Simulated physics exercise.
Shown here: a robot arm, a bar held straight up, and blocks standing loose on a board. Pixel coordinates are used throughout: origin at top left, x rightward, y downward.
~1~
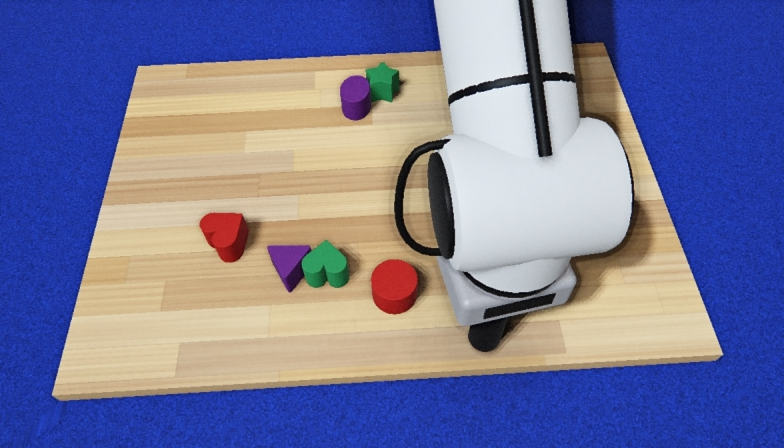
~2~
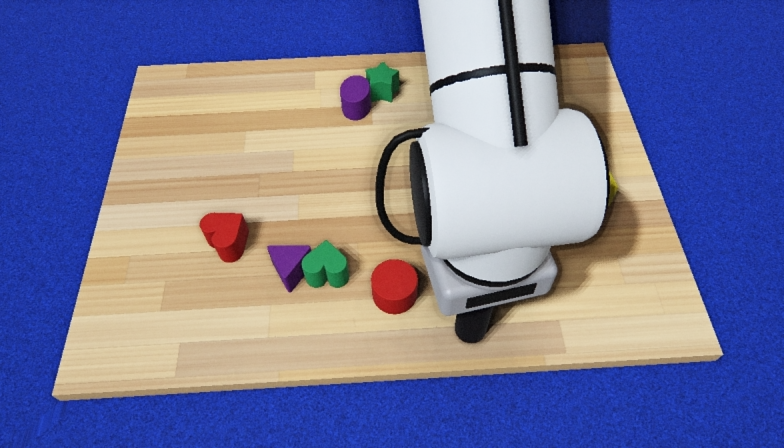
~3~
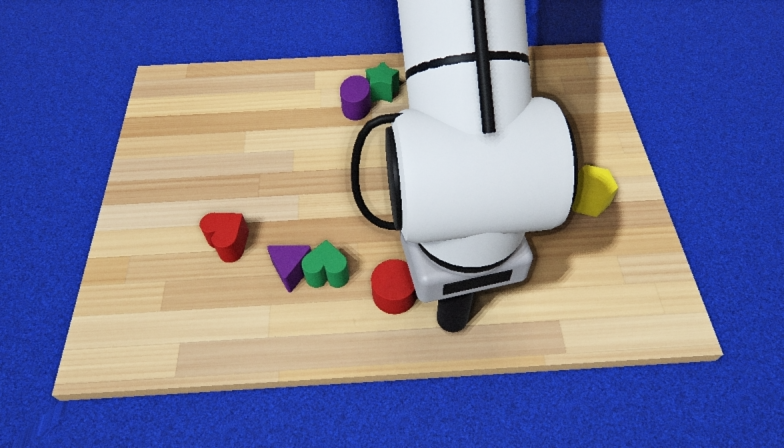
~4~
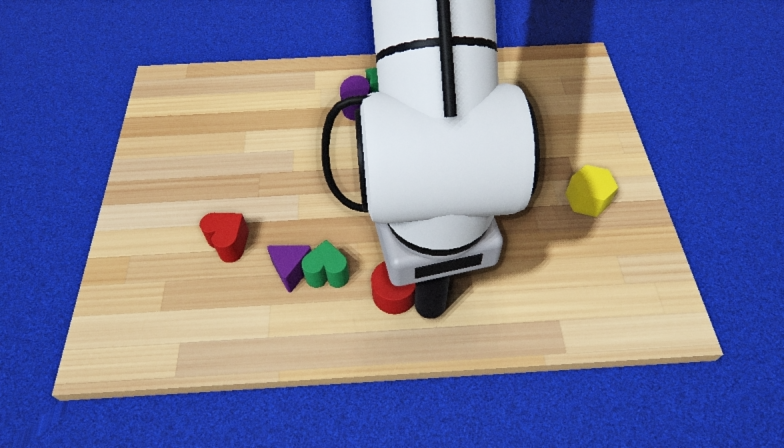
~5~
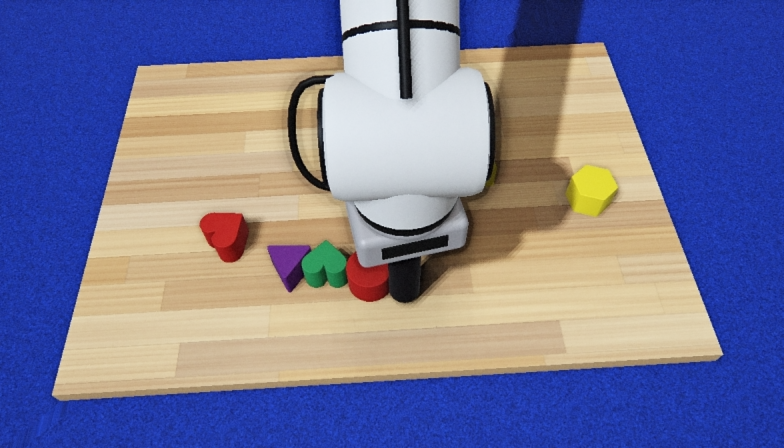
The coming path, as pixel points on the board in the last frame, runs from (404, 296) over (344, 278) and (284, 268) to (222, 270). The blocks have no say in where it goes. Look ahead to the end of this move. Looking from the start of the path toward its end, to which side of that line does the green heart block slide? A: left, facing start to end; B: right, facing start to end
My pick is B.
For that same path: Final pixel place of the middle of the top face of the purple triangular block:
Around pixel (184, 257).
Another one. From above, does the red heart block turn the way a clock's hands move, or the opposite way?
It twists clockwise.
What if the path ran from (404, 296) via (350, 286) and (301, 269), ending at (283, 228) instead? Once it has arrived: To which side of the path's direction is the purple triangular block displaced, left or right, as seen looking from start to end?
Its sideways move is to the left.
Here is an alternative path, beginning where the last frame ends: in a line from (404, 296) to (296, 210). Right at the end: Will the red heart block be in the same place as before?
Yes, it checks out.
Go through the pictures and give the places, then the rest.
In the first frame, bar's lower end at (484, 337); red heart block at (222, 227); purple triangular block at (287, 256); green heart block at (325, 259); red circular block at (394, 279).
In the second frame, bar at (470, 329); blocks still.
In the third frame, bar at (452, 318); blocks still.
In the fourth frame, bar at (430, 305); blocks still.
In the fifth frame, bar at (404, 290); red heart block at (222, 227); purple triangular block at (287, 256); green heart block at (324, 259); red circular block partly hidden.
On the path given first. One third of the way, bar at (343, 272); purple triangular block at (258, 255), turned 45° anticlockwise; green heart block at (287, 233), turned 80° anticlockwise; red circular block at (325, 234).
Two thirds of the way, bar at (281, 262); purple triangular block at (248, 255), turned 50° anticlockwise; green heart block at (272, 222), turned 70° anticlockwise; red circular block at (315, 223).
At the end, bar at (219, 264); red heart block at (205, 223), turned 65° clockwise; purple triangular block at (184, 257), turned 25° anticlockwise; green heart block at (269, 221), turned 55° anticlockwise; red circular block at (315, 223).
